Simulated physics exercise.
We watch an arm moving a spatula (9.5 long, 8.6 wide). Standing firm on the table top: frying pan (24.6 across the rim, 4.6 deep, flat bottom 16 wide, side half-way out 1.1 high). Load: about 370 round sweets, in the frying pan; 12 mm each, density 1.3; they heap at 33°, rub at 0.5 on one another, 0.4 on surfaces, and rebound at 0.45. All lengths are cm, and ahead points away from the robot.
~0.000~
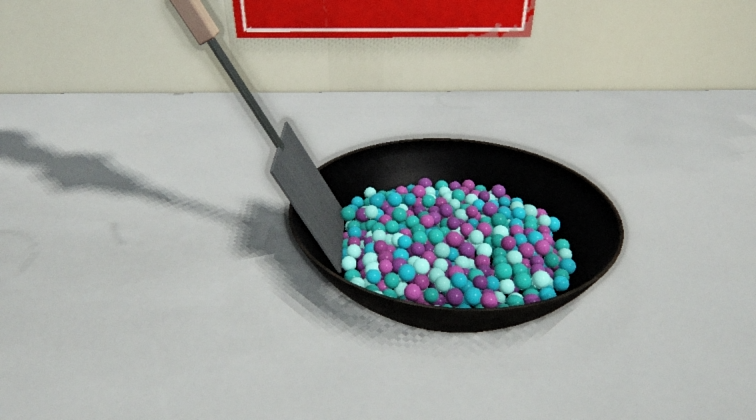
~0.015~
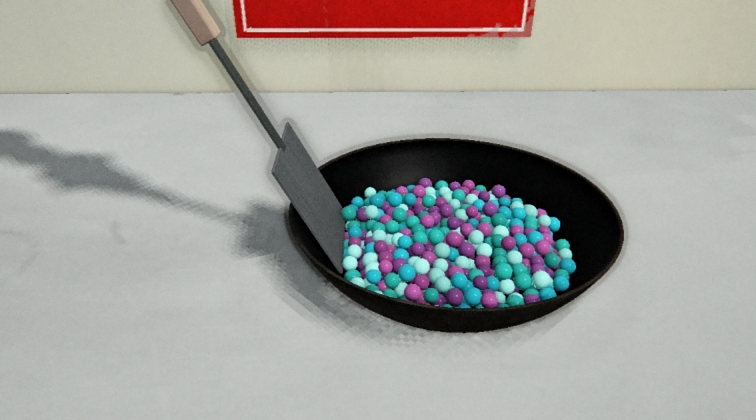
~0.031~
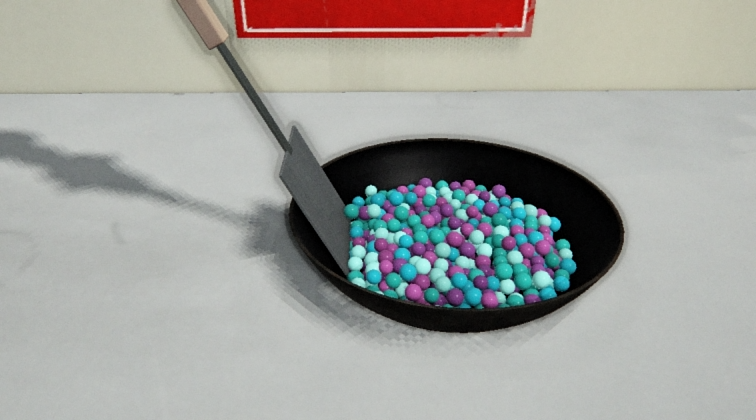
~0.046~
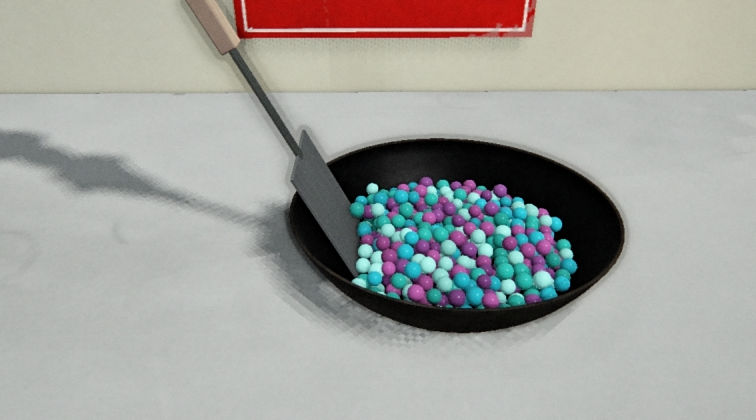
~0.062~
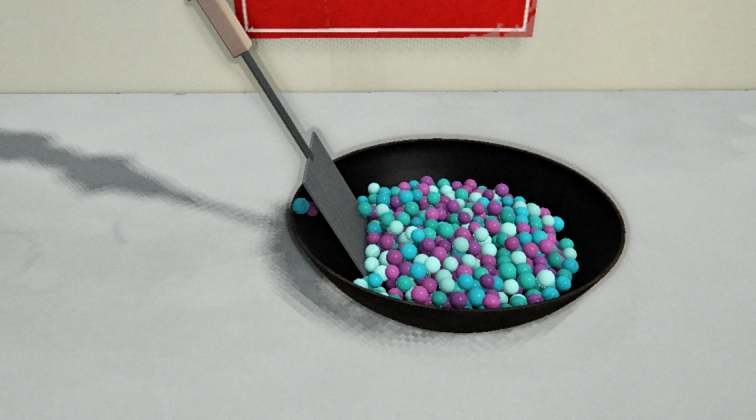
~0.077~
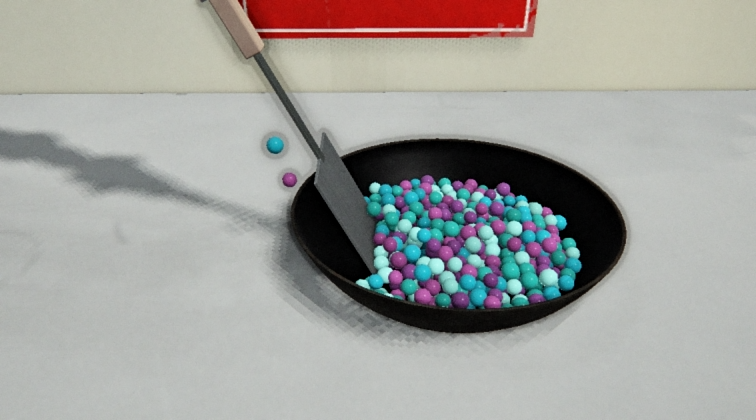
To begin with, a spatula leans inside the left edge of a black frying pan heaped with purple, teal and pale round sweets. The blade slides slightly to the right against the heap, then a blue sweet and a purple one pop up behind it, above the pan's left rim.
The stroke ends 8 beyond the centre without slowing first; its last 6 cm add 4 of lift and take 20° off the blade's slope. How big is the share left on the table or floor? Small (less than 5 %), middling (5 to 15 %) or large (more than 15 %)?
A middling share, 5 to 15 %, ends on the table or floor.
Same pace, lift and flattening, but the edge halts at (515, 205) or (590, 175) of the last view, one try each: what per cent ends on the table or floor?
Some 0 and 25 per cent.
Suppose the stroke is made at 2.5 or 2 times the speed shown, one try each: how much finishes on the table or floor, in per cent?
About 25 and 25 per cent.
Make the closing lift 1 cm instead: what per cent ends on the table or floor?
About 5 per cent.
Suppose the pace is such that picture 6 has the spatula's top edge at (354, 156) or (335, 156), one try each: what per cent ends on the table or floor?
Some 25 and 20 per cent.
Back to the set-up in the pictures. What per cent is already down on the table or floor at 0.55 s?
Some 8 per cent.
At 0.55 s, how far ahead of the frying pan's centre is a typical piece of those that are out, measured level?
Roughly 16 cm.
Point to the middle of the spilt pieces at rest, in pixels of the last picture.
Near (694, 265).
By 0.18 s, sloping 63°, highest piece 37 above the table; 370 in the frying pan, 2 on the blade or in flight.
By 0.29 s, sloping 55°, highest piece 53 above the table; 370 in the frying pan, 2 on the blade or in flight.
By 0.55 s, sloping 43°, highest piece 44 above the table; 341 in the frying pan, 27 on the table or floor, 4 on the blade or in flight.
By 1.60 s, sloping 43°, highest piece 5 above the table; 341 in the frying pan, 31 on the table or floor.
Final count, 341 in the frying pan, 31 on the table or floor. That is 8 % on the table or floor.
